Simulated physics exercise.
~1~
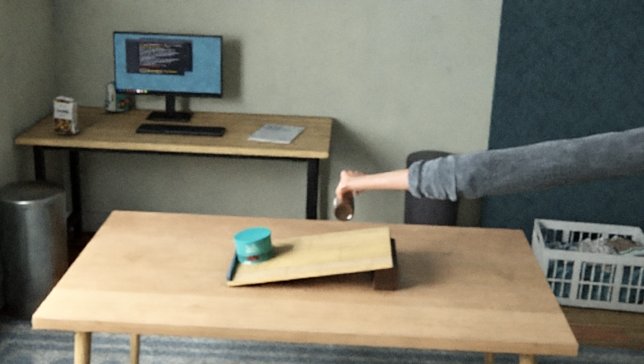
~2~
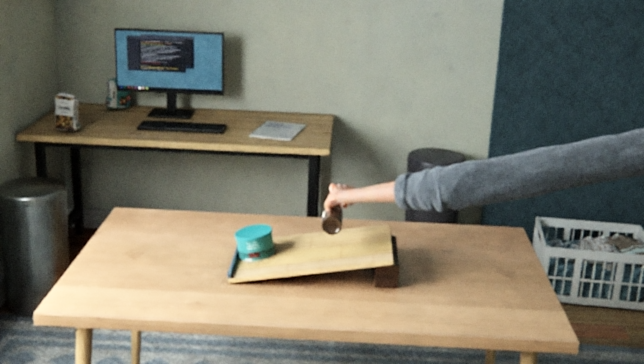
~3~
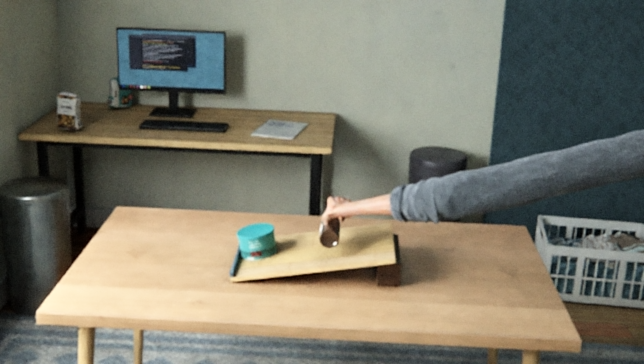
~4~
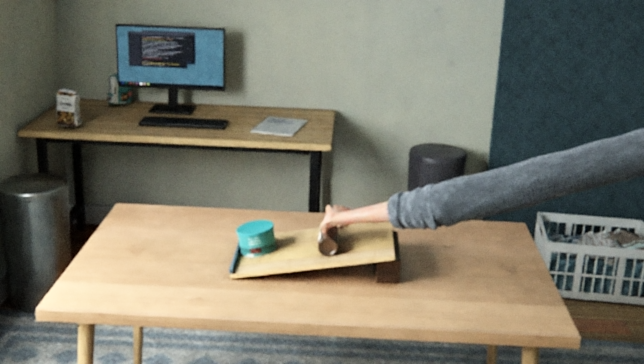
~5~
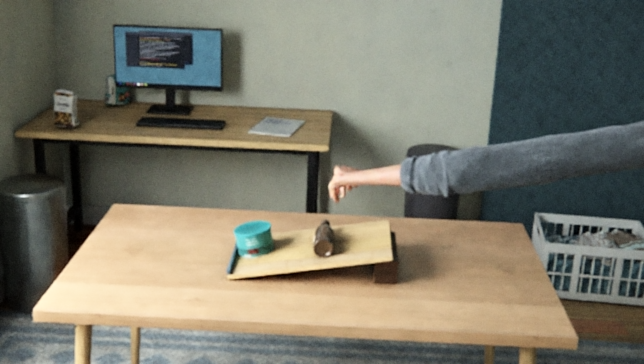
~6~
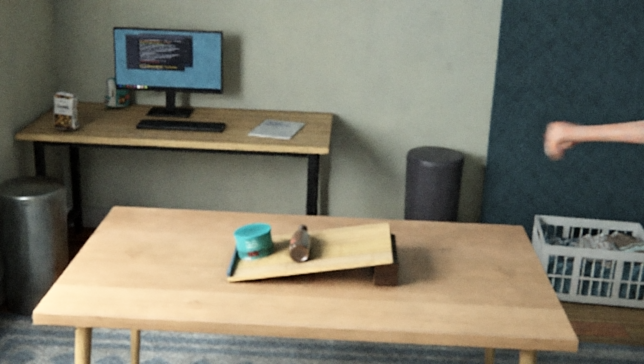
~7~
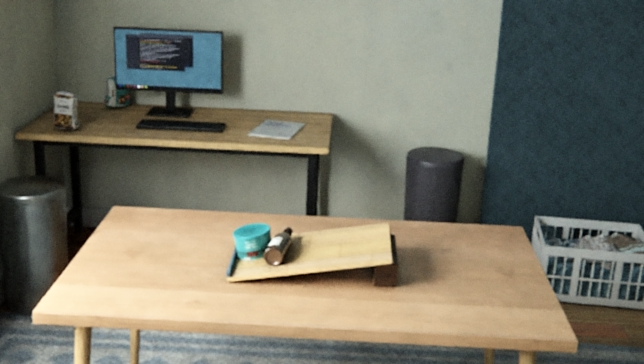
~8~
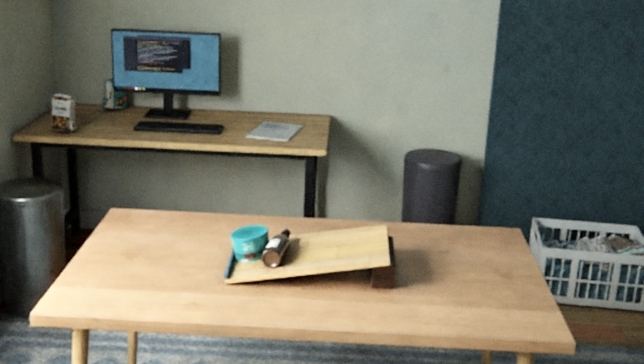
A brown bottle, released by a hand, rolls down a tilted board to a turquoise tub.
